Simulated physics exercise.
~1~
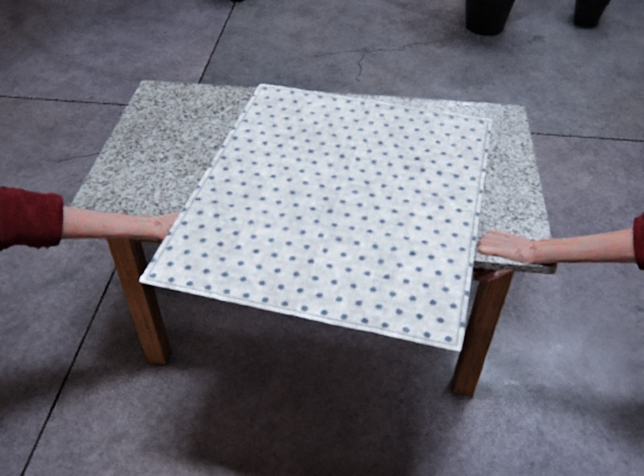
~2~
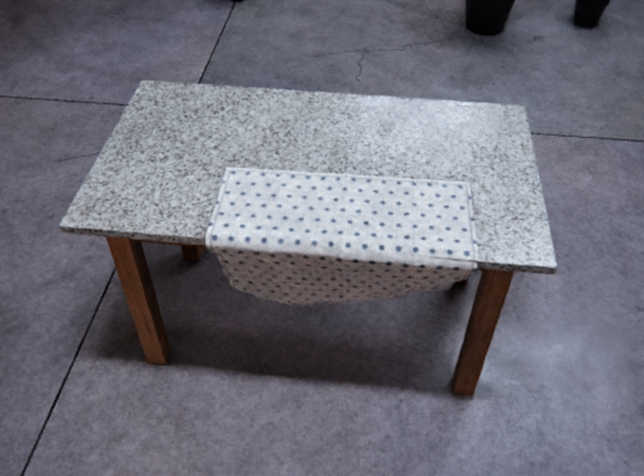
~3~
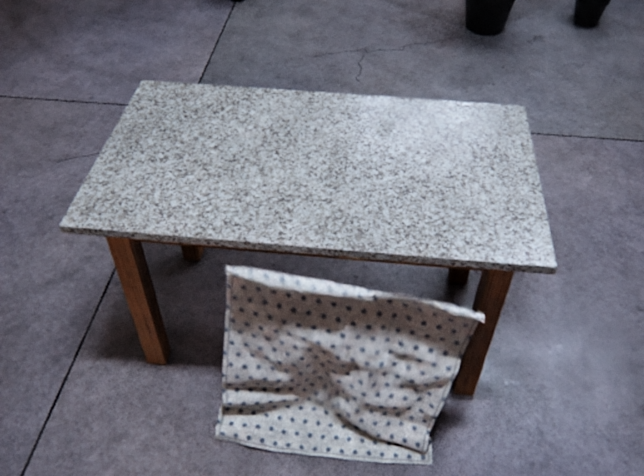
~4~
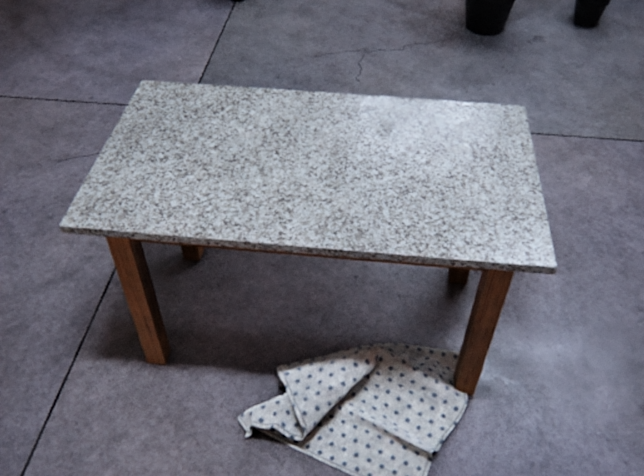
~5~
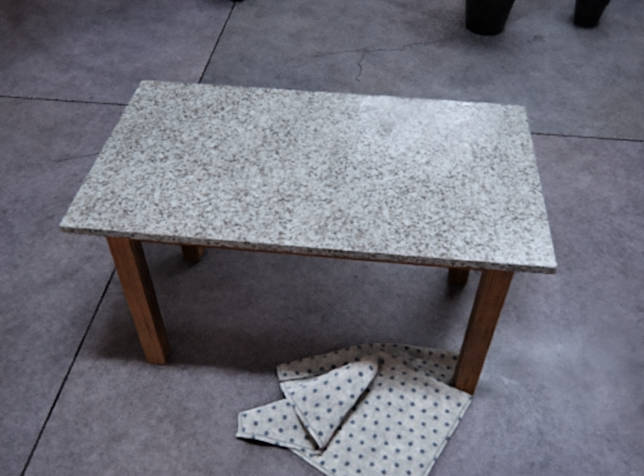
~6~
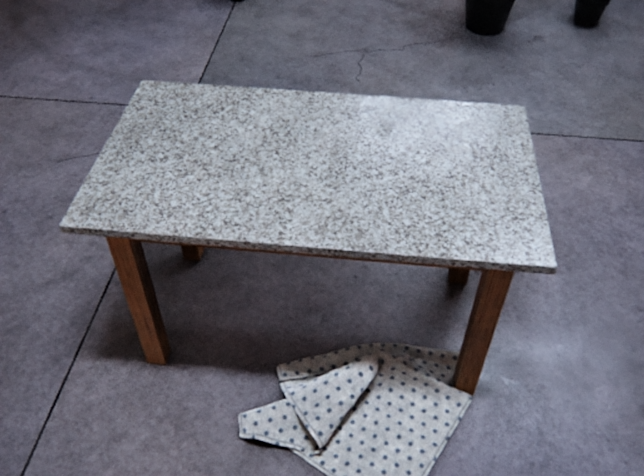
A white pillow case with dark dots is held flat by two hands, their red sleeves showing at either side, over a speckled grey table with wooden legs. The view looks down from the front onto a grey tiled floor, with dark pots at the upper right. The hands let go and the cloth lands partly over the near edge, its front sagging down. It slides off the tabletop and drops, crumpling as it reaches the floor. It settles in a folded heap beside the front right leg, leaving the table bare.
